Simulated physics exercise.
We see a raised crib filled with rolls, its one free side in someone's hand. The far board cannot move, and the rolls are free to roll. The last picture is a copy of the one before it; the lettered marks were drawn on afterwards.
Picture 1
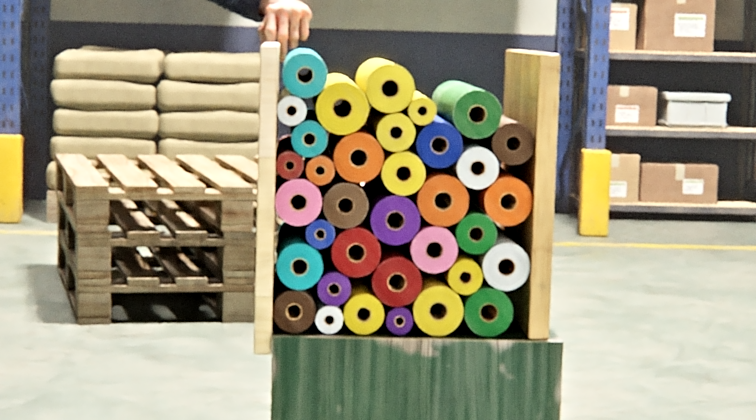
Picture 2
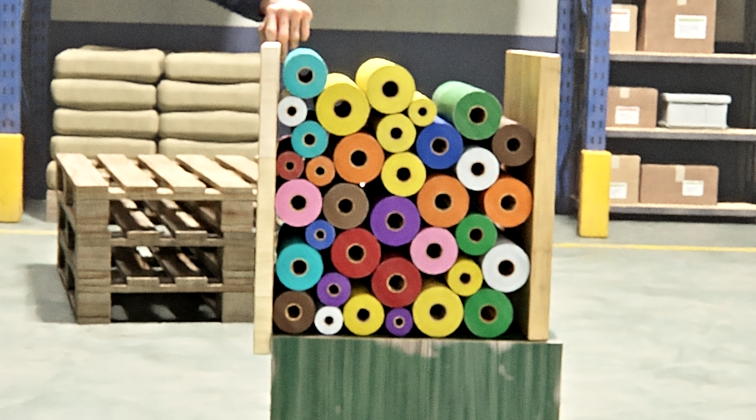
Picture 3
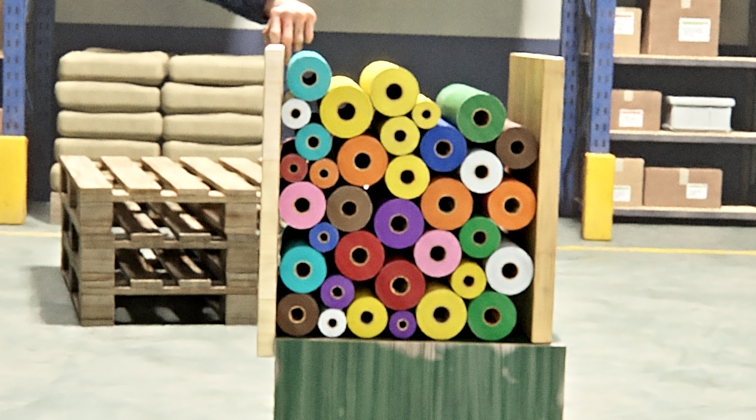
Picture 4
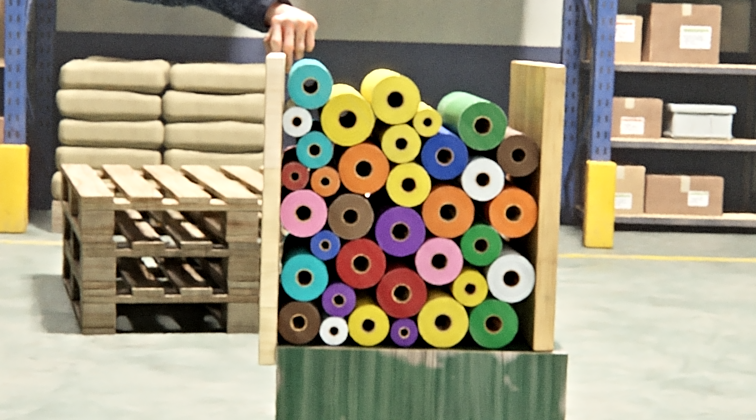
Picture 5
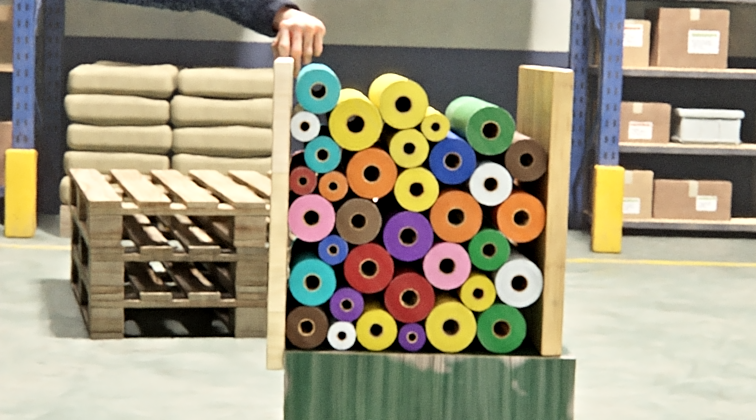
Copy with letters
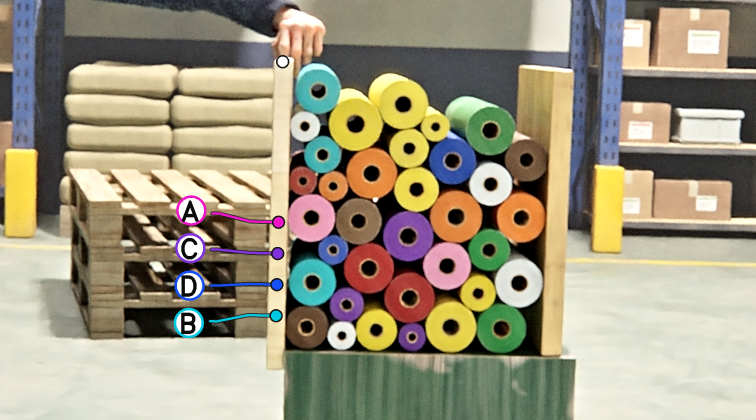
Colorful rolls sit stacked between two wooden boards, barely shifting as a hand grips the left board.
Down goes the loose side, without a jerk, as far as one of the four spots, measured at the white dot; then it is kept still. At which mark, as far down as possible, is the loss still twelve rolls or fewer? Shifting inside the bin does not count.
At most to D.
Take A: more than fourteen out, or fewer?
It loses fewer than fourteen.
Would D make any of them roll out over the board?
At D: Yes.
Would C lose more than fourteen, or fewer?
Fewer than fourteen.
On the marked copy, A at (279, 222); B at (276, 315); C at (278, 253); D at (277, 285); the white dot at (283, 62).
Taking D. A third of the way, top of the board (289, 161).
Two thirds of the way, top of the board (286, 271).
When it is over, top of the board (286, 284), eleven out over the board.
As for the rest, A about five out over the board; B more than twelve out over the board; C about eight out over the board.
